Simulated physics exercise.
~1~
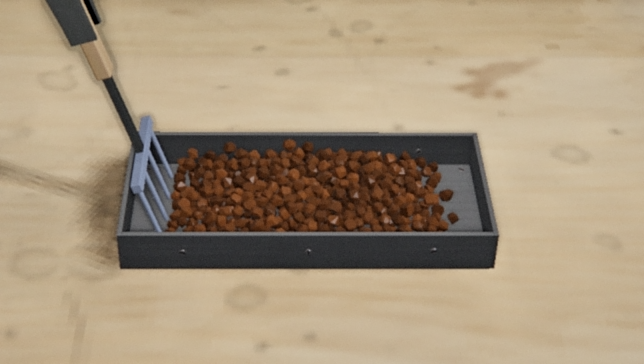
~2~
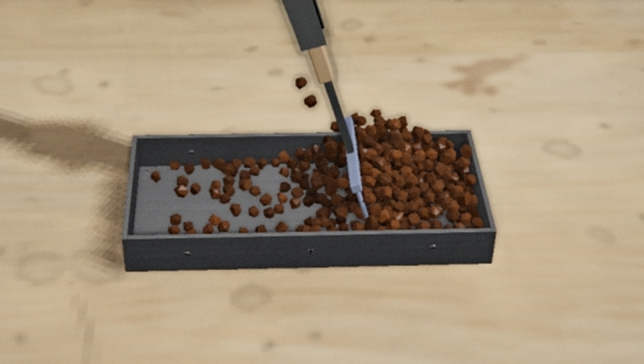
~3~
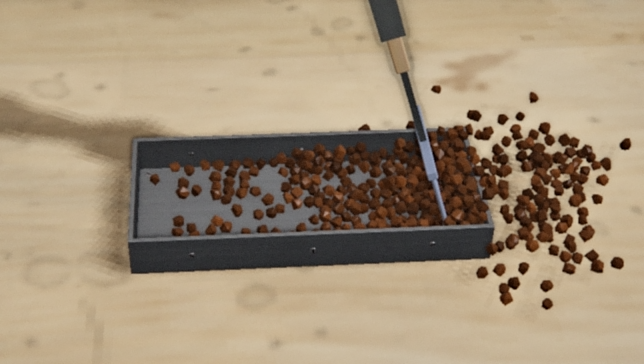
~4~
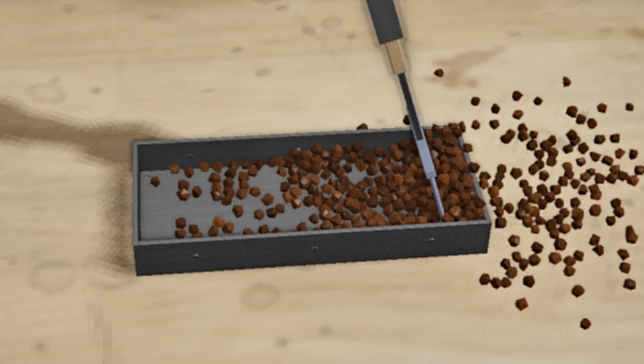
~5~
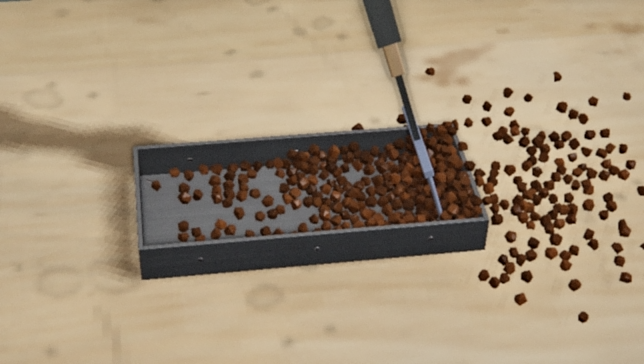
On a pale wooden surface seen from above at an angle, a shallow dark grey tray holds a broad bed of small reddish-brown pellets. A blue-grey comb on a dark robotic tool with a tan collar stands inside its left end. The comb sweeps right, piling the pellets into a steep heap while a few fly up and stragglers remain behind. As it nears the right wall, many pellets spill over and scatter across the wood. The comb then stays near that wall, with most pellets still in the tray and a wide scatter lying to its right.
